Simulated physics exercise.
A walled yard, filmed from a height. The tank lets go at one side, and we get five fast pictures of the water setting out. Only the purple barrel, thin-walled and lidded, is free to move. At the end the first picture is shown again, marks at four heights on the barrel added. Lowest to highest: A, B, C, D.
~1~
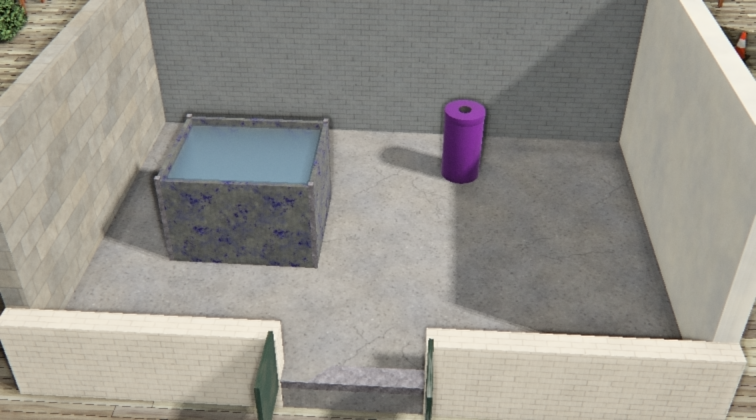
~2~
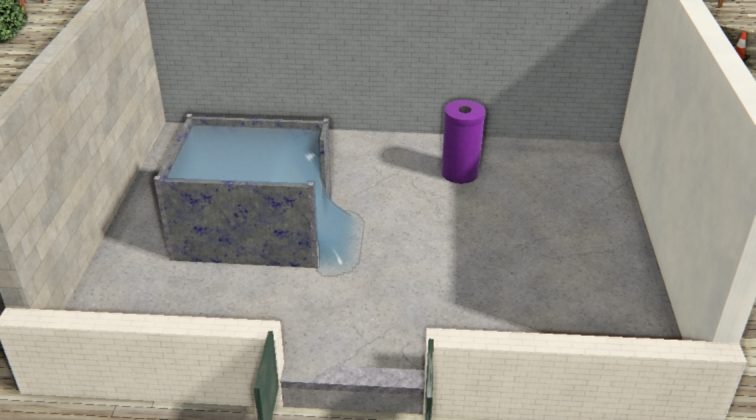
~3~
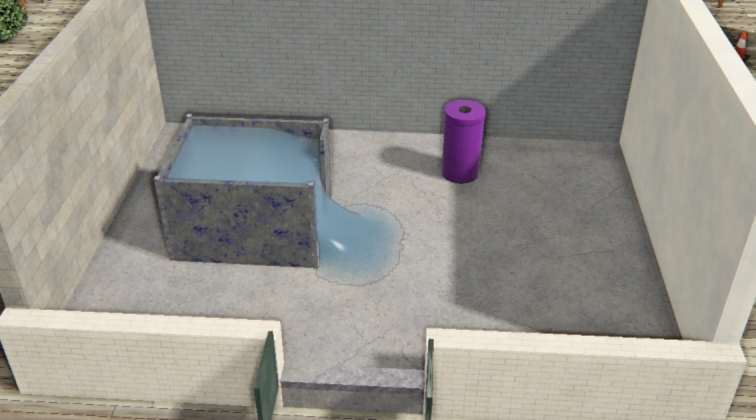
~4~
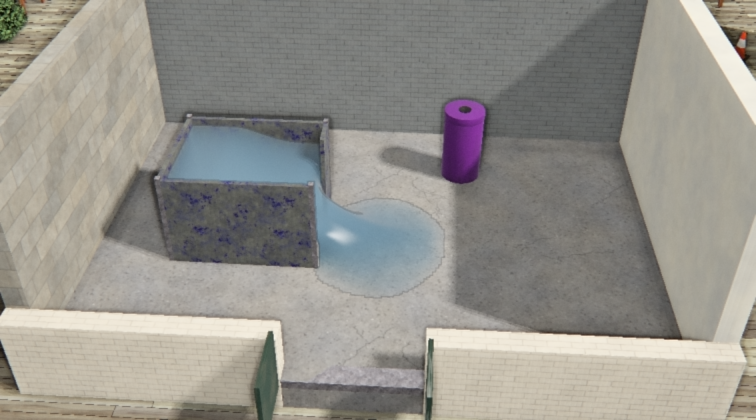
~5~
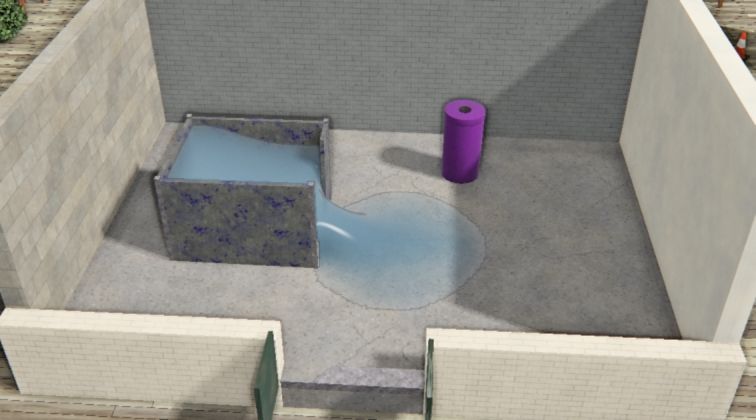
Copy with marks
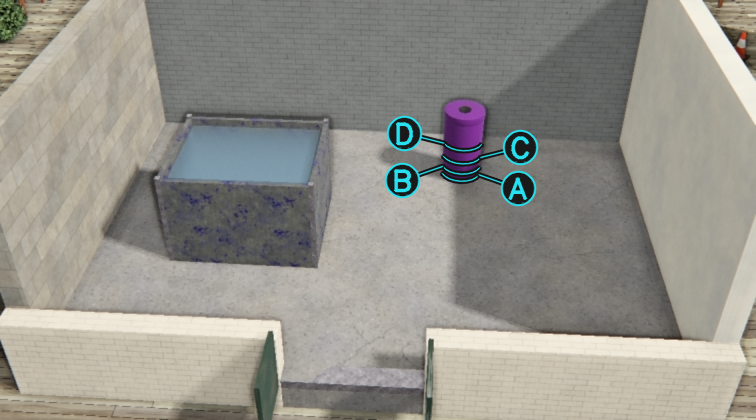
Water pours from the right side of a mottled grey-and-blue tank at the left of a walled yard, seen from a fixed, raised viewpoint. A purple barrel stands right of centre near the grey brick back wall, between pale side walls, with an open green gate at the front. The water spreads rightward across the grey ground in a widening, rounded pool while the barrel stays still.
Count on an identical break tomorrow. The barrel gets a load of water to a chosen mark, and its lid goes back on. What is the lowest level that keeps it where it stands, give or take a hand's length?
That is level B.
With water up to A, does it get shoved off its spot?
Yes.
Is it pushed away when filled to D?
No, not at all.
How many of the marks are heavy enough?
Three of the four.
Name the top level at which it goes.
A.
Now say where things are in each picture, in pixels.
Lid of the purple barrel at (464, 110); tank full, its middle at (247, 155); open gate at (353, 328).
Water covers 2 % of the ground and is seen nearest the barrel at (357, 222).
Water covers 4 % of the ground and is seen nearest the barrel at (390, 217).
Water covers 7 % of the ground and is seen nearest the barrel at (422, 213).
Lid of the purple barrel at (464, 110); water covers 11 % of the ground and is seen nearest the barrel at (443, 204).
On the marked copy, A at (460, 181); B at (461, 174); C at (462, 163); D at (463, 150); from the bottom up A, B, C, D.
If A is chosen, it is pushed about twice its own width away.
If B is chosen, it does not move.
If C is chosen, it does not move.
If D is chosen, it does not move.
